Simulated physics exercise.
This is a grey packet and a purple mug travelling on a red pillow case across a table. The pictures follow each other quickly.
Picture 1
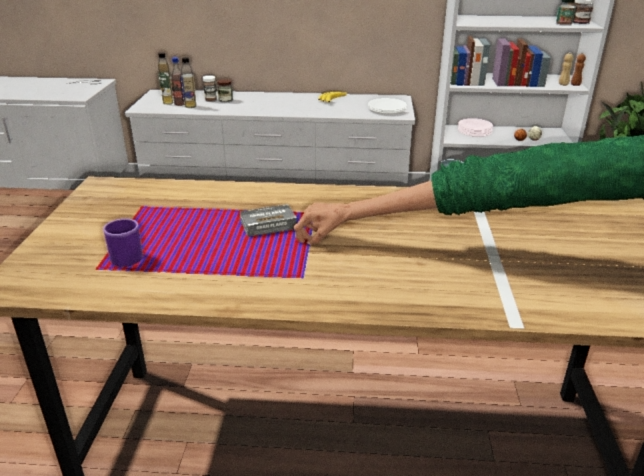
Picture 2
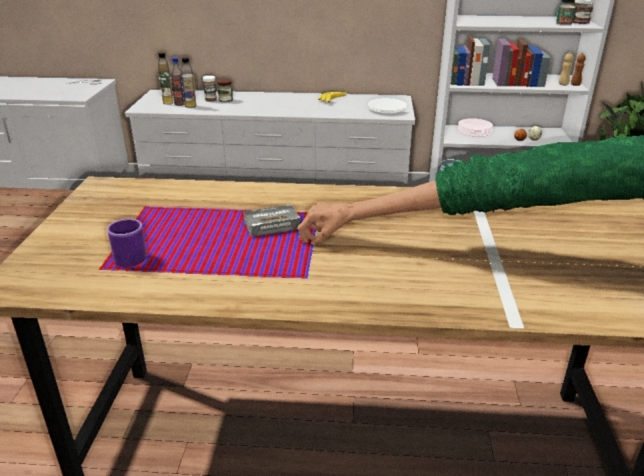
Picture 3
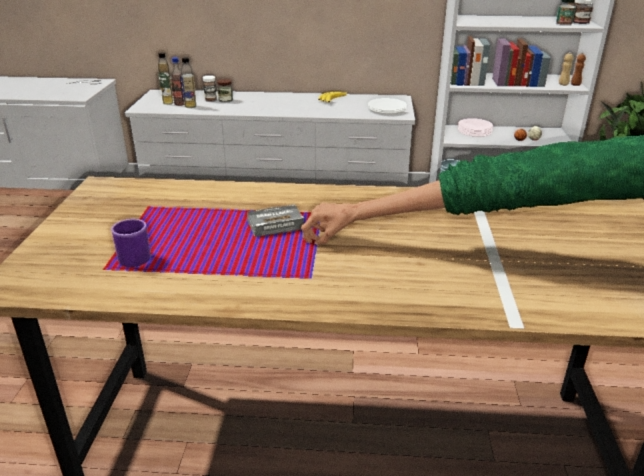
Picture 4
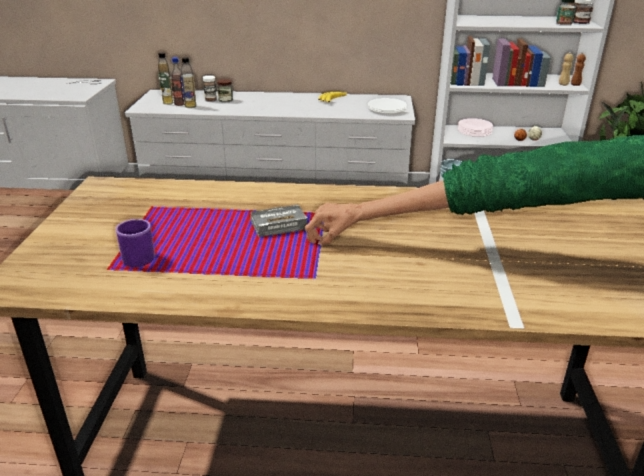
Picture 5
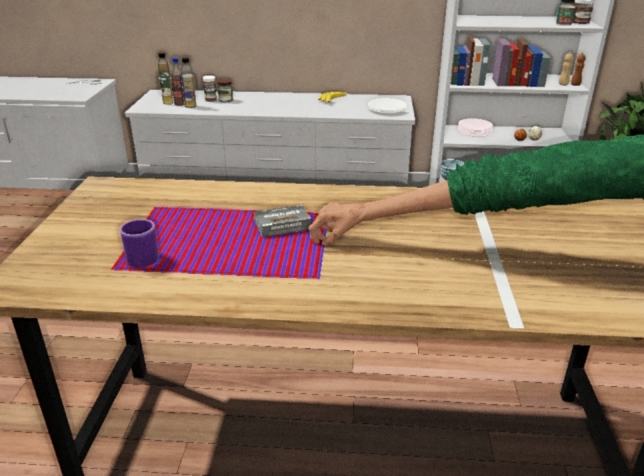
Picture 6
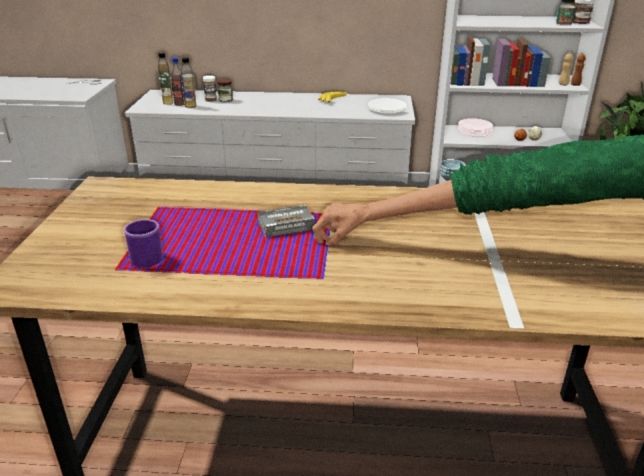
The footage shows a hand in a green sleeve at the edge of a red and blue striped cloth, drawing it slightly rightward across a wooden table, with a purple mug and a grey packet moving along on it.
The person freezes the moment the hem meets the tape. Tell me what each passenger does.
In the end the grey packet remains aboard, the purple mug keeps its seat.
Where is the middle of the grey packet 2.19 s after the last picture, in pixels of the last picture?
By then it is at (440, 226).
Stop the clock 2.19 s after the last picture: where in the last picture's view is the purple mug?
Around (320, 251).
Then, 2.08 s later than the last view, hem at the tape; grey packet on the cloth near (436, 226); purple mug on the cloth near (315, 251).
Then, 2.19 s later than the last view, hem at the tape; grey packet on the cloth near (440, 226); purple mug on the cloth near (320, 251).
Finally, hem at the tape; grey packet on the cloth near (440, 226); purple mug on the cloth near (320, 251). The grey packet keeps its seat and the purple mug stays on the cloth.
